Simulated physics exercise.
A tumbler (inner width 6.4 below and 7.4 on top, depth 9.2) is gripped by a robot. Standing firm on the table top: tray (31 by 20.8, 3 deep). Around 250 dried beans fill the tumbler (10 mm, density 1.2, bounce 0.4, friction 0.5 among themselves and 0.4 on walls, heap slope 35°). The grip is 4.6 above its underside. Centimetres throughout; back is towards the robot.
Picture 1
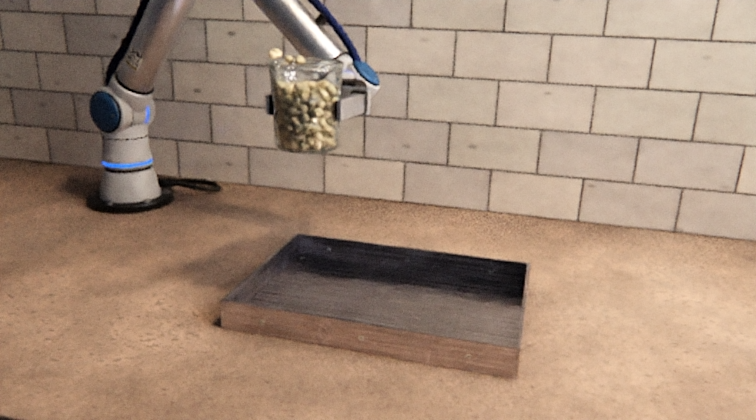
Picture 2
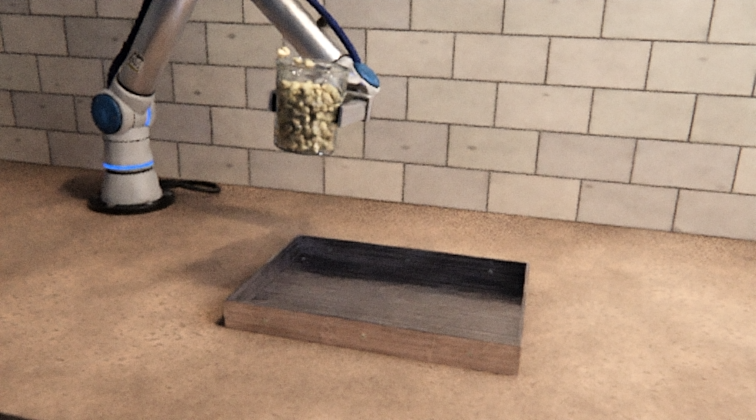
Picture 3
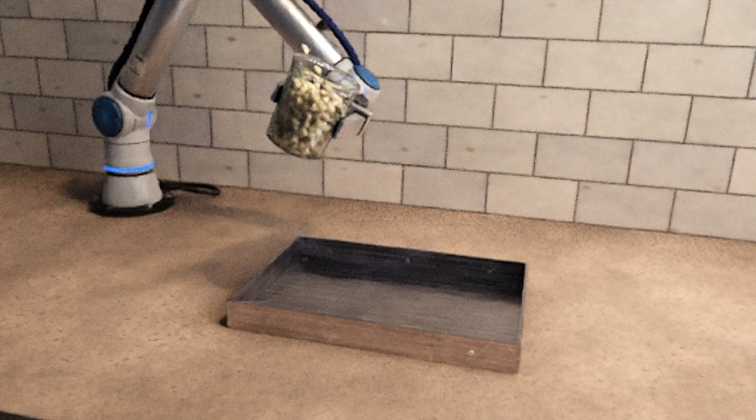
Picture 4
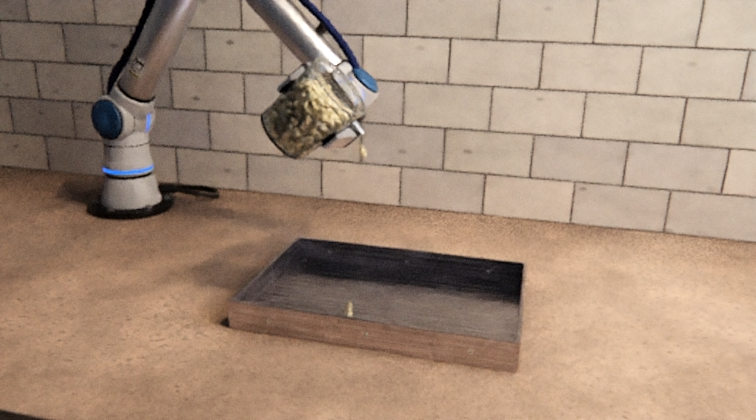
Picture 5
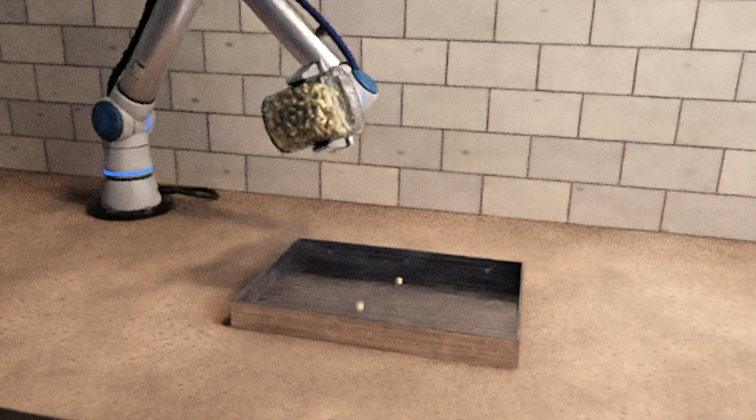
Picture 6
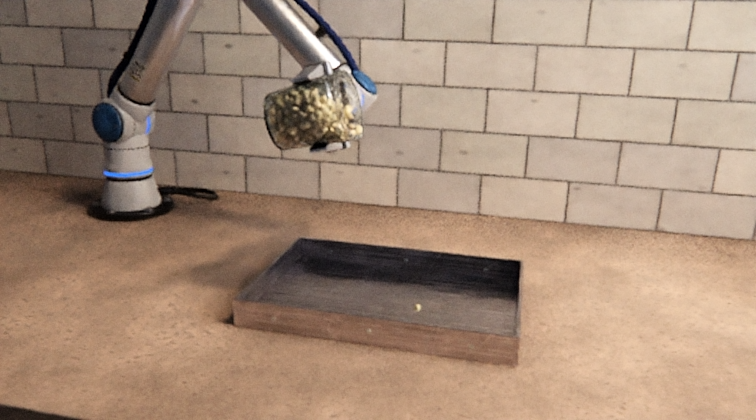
A robot arm tilts a clear tumbler of pale beans, and two drop into the tray.
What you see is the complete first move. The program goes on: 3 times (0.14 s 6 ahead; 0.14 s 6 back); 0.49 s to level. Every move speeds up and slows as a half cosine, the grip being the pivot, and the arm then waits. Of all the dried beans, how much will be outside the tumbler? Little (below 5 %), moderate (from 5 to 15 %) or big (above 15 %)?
Outside the tumbler the share is big, above 15 %.
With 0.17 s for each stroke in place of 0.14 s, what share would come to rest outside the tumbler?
In that case some 60 per cent.
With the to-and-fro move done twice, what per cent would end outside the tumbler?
It would be near 70 per cent.
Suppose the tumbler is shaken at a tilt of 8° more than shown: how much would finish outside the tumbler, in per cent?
It would be near 95 per cent.
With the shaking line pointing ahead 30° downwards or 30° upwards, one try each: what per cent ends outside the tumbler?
Some 40 and 90 per cent.
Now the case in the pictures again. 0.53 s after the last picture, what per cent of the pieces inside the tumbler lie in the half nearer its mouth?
Some 80 per cent.
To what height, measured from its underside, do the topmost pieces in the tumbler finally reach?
Roughly 4.5 cm.
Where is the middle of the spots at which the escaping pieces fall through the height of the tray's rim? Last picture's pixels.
Around (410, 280).
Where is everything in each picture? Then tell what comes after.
Tumbler middle at (307, 106), level; upper third of the load around (305, 93), from x 275 to 335, top at y 55; 253 in the tumbler, in the first picture.
Tumbler middle at (309, 108), tilted 7° forward; upper third of the load around (307, 95), from x 280 to 335, top at y 50, in the second picture.
Tumbler middle at (310, 110), tilted 26° forward; upper third of the load around (308, 97), from x 275 to 340, top at y 50; 252 in the tumbler, 1 in flight or on a rim, in the third picture.
Tumbler middle at (311, 112), tilted 49° forward; upper third of the load around (310, 99), from x 270 to 365, top at y 80; 251 in the tumbler, 1 in the tray, 1 in flight or on a rim, in the fourth picture.
Tumbler middle at (311, 113), tilted 68° forward; upper third of the load around (309, 102), from x 270 to 400, top at y 85; 251 in the tumbler, 2 in the tray, in the fifth picture.
Tumbler middle at (312, 114), tilted 75° forward; upper third of the load around (307, 104), from x 270 to 415, top at y 90; 251 in the tumbler, 2 in the tray, in the sixth picture.
Then, 0.53 s after the last picture, tilted 75° forward, highest piece 24 above the table; 114 in the tray, 107 in the tumbler, 2 on the table or floor, 30 in flight or on a rim.
Then, 1.06 s after the last picture, tilted 43° forward, highest piece 24 above the table; 193 in the tray, 56 in the tumbler, 4 on the table or floor.
Then, 1.53 s after the last picture, level, highest piece 24 above the table; 193 in the tray, 56 in the tumbler, 4 on the table or floor.
Then, 2.58 s after the last picture, level, highest piece 23 above the table; 193 in the tray, 56 in the tumbler, 4 on the table or floor.
Final count, 193 in the tray, 56 in the tumbler, 4 on the table or floor. That is 78 % outside the tumbler.
